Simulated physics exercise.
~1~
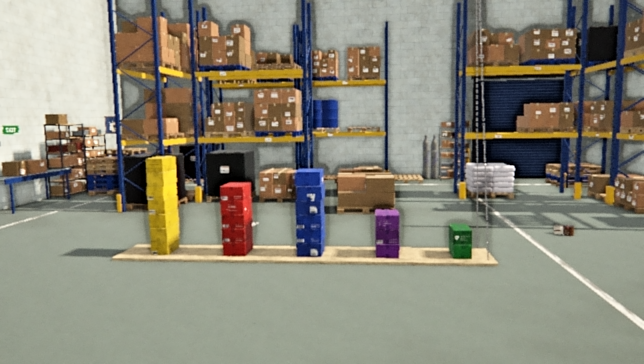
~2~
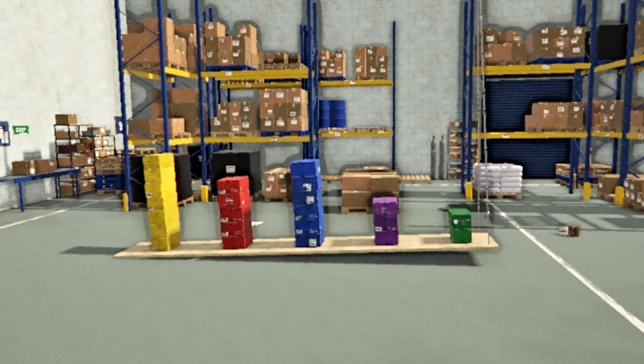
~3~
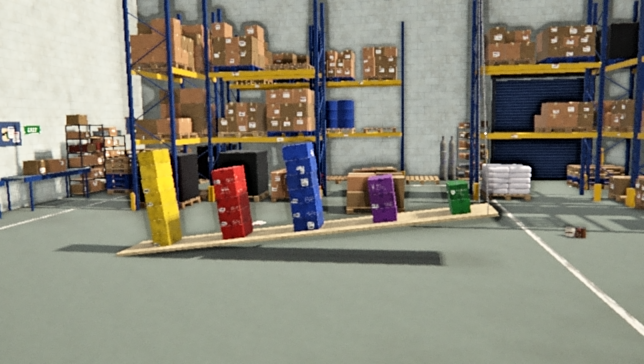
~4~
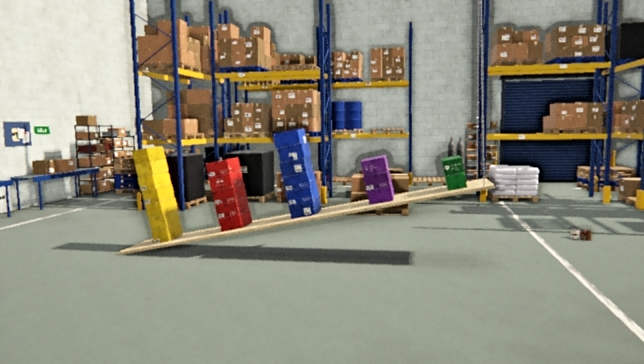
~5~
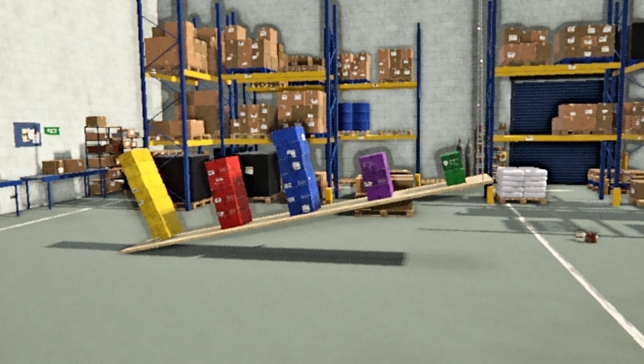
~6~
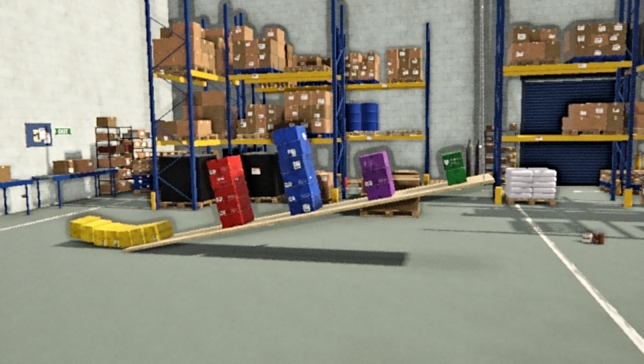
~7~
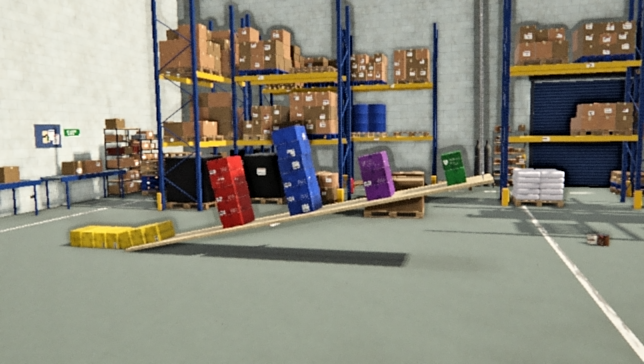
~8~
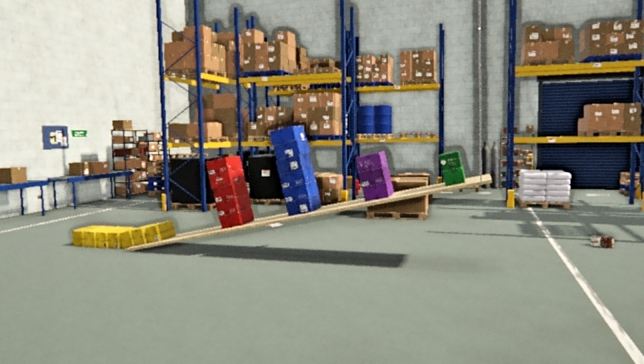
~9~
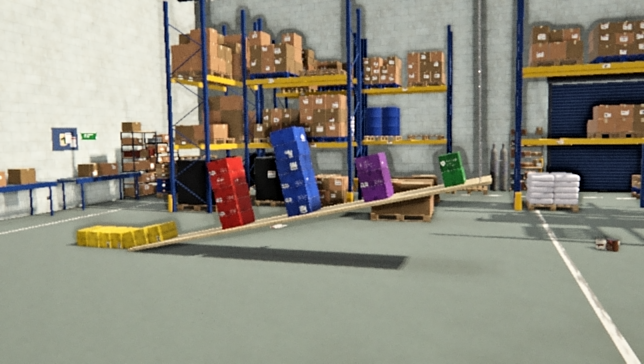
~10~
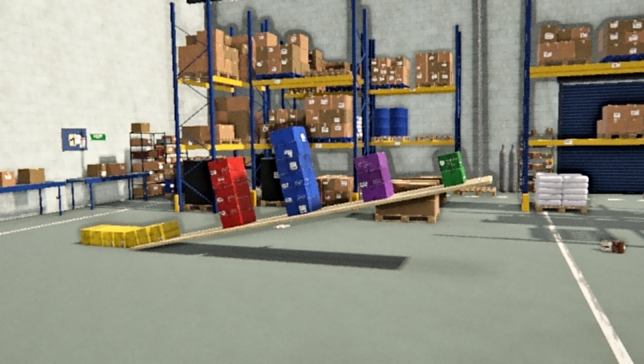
A long flat board holding five coloured stacks of boxes in a warehouse slowly tilted up at its right end until the tall yellow stack toppled off to the left and lay on the floor, while the red, blue, purple and green stacks stayed standing, leaning with the slope.
